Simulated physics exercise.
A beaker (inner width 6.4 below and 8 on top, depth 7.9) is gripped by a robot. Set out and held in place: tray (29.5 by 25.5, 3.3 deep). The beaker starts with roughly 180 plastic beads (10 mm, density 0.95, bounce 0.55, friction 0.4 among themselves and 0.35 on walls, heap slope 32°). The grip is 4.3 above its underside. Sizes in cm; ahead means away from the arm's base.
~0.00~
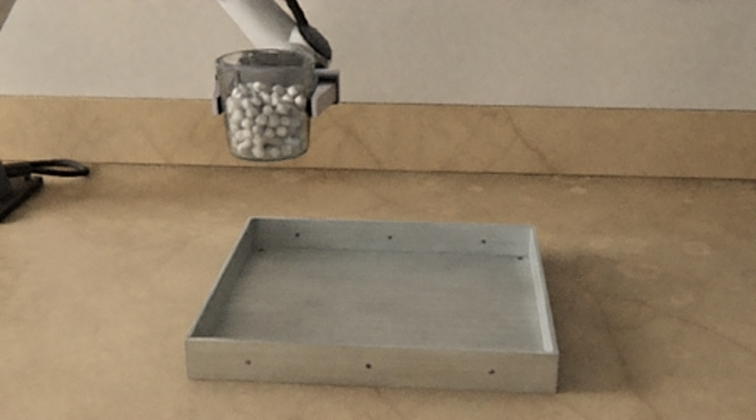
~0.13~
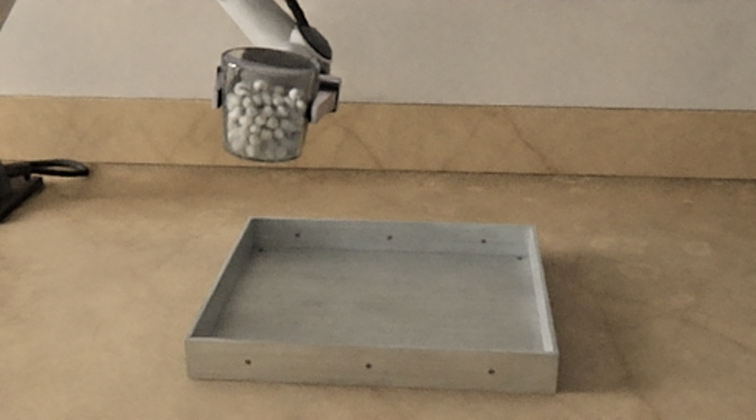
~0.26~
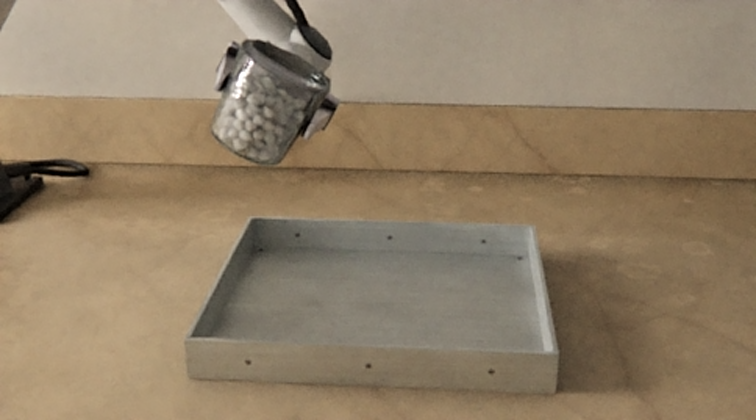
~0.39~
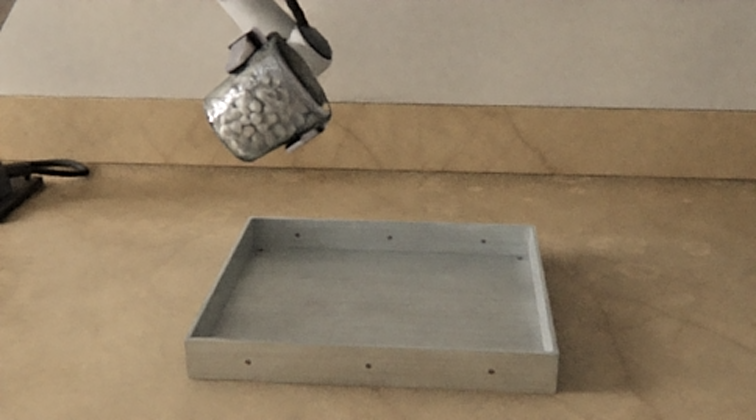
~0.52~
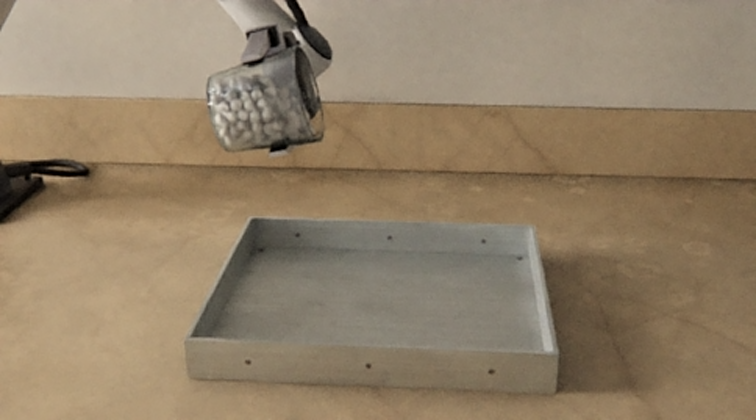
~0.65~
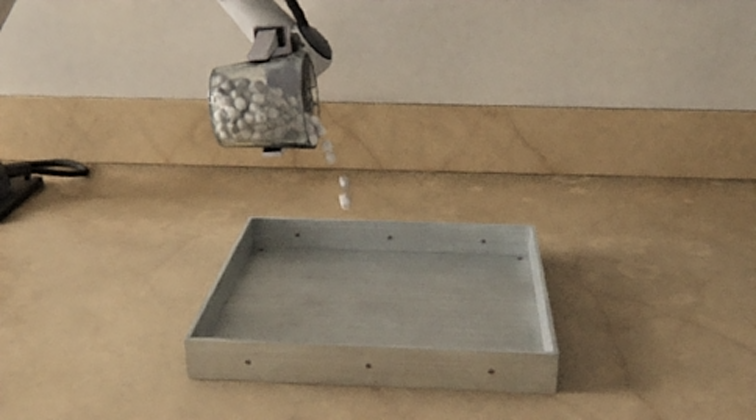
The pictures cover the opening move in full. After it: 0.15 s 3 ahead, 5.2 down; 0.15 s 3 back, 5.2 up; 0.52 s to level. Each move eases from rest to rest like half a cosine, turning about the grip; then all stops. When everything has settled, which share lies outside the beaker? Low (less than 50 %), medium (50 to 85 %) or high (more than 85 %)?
Share outside the beaker: Low (less than 50 %).
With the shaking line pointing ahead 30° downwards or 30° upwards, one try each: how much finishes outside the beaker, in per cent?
About 60 and 95 per cent.
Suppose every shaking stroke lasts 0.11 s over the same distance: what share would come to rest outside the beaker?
Then about 40 per cent.
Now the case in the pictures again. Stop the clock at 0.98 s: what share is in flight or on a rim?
Some 13 per cent.
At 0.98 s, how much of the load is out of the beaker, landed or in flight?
Some 25 per cent.
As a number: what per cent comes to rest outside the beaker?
Roughly 35 per cent.
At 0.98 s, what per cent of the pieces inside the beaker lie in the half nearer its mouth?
Roughly 45 per cent.
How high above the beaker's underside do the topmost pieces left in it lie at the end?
Roughly 5.5 cm.
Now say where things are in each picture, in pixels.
The first picture shows the beaker middle at (267, 107), level; upper third of the load around (264, 103), from x 230 to 300, top at y 90; 181 in the beaker.
The second picture shows the beaker middle at (267, 107), tilted 8° forward; upper third of the load around (261, 103), from x 230 to 300, top at y 90.
The third picture shows the beaker middle at (265, 107), tilted 29° forward; upper third of the load around (252, 100), from x 220 to 300, top at y 80.
The fourth picture shows the beaker middle at (264, 106), tilted 55° forward; upper third of the load around (250, 94), from x 215 to 300, top at y 75.
The fifth picture shows the beaker middle at (263, 104), tilted 76° forward; upper third of the load around (246, 93), from x 220 to 310, top at y 80.
The sixth picture shows the beaker middle at (263, 104), tilted 84° forward; upper third of the load around (241, 96), from x 220 to 345, top at y 80; 177 in the beaker, 4 in flight or on a rim.
After 0.98 s, tilted 83° forward, highest piece 20 above the table; 134 in the beaker, 24 in the tray, 23 in flight or on a rim.
After 1.31 s, tilted 19° forward, highest piece 22 above the table; 119 in the beaker, 60 in the tray, 2 in flight or on a rim.
After 1.67 s, level, highest piece 21 above the table; 119 in the beaker, 62 in the tray.
After 2.72 s, level, highest piece 21 above the table; 119 in the beaker, 62 in the tray.
In the end, 119 in the beaker, 62 in the tray. That is 34 % outside the beaker.
